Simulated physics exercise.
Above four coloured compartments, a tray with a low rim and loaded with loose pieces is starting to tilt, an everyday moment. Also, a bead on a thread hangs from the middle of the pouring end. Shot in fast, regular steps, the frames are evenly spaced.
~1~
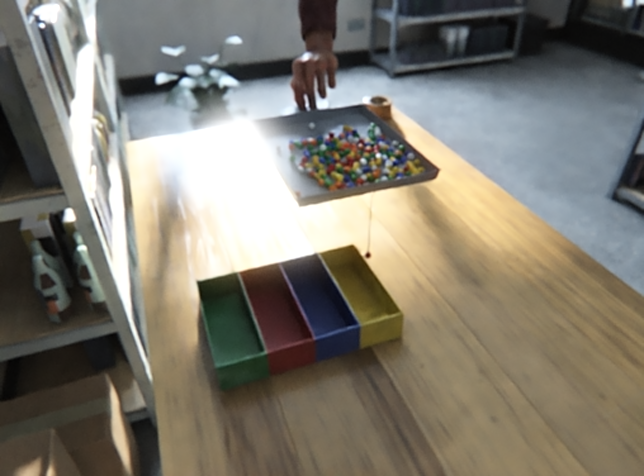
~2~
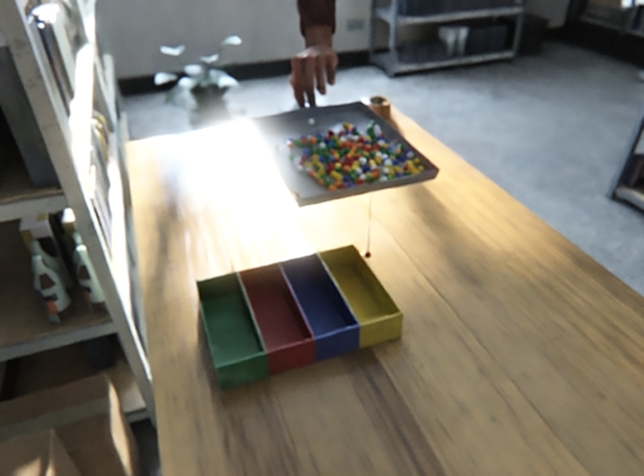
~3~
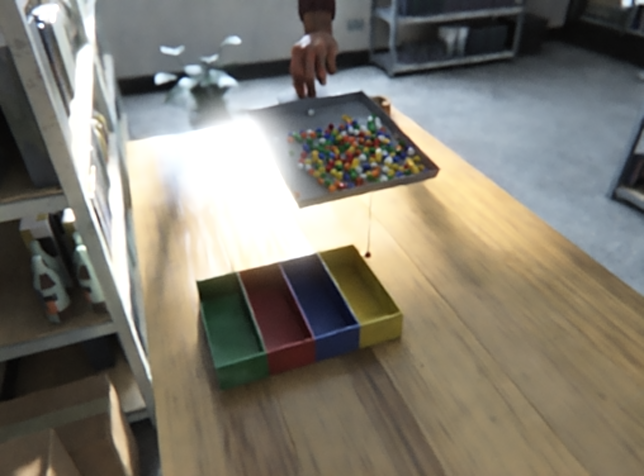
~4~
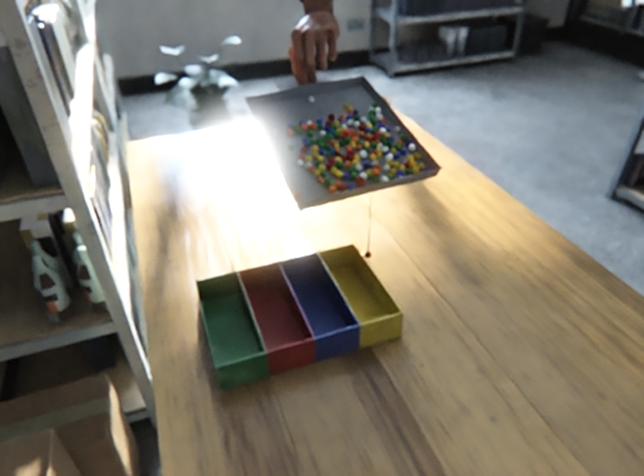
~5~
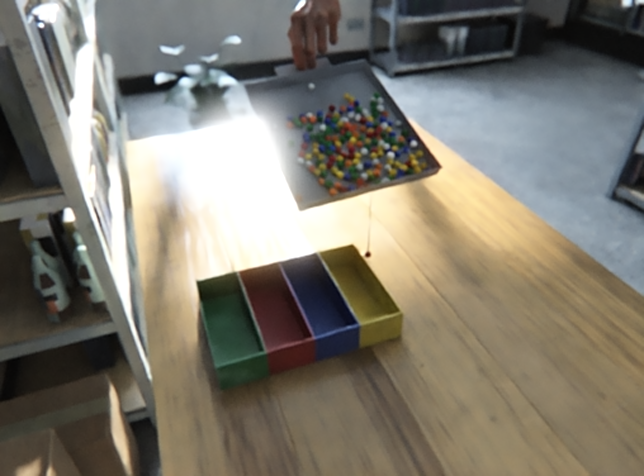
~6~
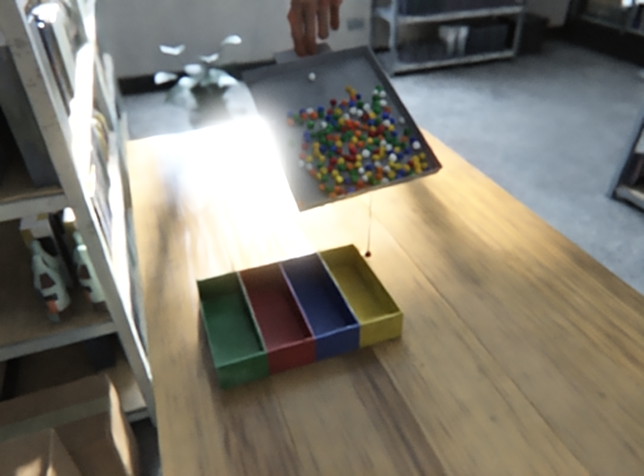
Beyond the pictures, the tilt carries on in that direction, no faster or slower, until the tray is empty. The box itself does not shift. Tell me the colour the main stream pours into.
The main stream pours into the blue cell.
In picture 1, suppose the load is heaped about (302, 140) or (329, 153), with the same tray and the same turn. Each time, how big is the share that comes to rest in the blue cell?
First try 50 %, second try 50 %.
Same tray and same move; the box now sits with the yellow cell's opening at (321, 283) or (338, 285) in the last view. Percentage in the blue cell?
That makes 10 per cent, followed by 30 per cent.
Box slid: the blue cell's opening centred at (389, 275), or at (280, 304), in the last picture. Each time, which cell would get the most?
First the green one, then yellow.
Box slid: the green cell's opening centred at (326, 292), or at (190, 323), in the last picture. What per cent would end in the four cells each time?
Near 80 and 70 percent respectively.
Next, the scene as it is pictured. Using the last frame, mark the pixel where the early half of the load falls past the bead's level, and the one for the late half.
The early half goes through (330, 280), the late half through (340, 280).
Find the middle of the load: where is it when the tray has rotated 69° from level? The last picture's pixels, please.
Look about (348, 192) in the last picture.
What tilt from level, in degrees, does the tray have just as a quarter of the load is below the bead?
It sits at roughly 85°.
Soon after the last picture, tray tipped steeply; most on the tray; a stray few in the red cell; a stray few in the blue cell; a stray few in the yellow cell; about a quarter falling or outside the box.
A little later, tray tipped past a quarter turn; a stray few on the tray; about a third in the blue cell; about a quarter in the yellow cell; a small part in the red cell; a stray few in the green cell; about a quarter falling or outside the box.
Later still, tray tipped past a quarter turn; about half in the blue cell; about a quarter in the yellow cell; a small part in the red cell; a stray few in the green cell; about a quarter falling or outside the box.
By the end, tray tipped past a quarter turn; about half in the blue cell; about a quarter in the yellow cell; a small part in the red cell; a stray few in the green cell; about a quarter outside the box.
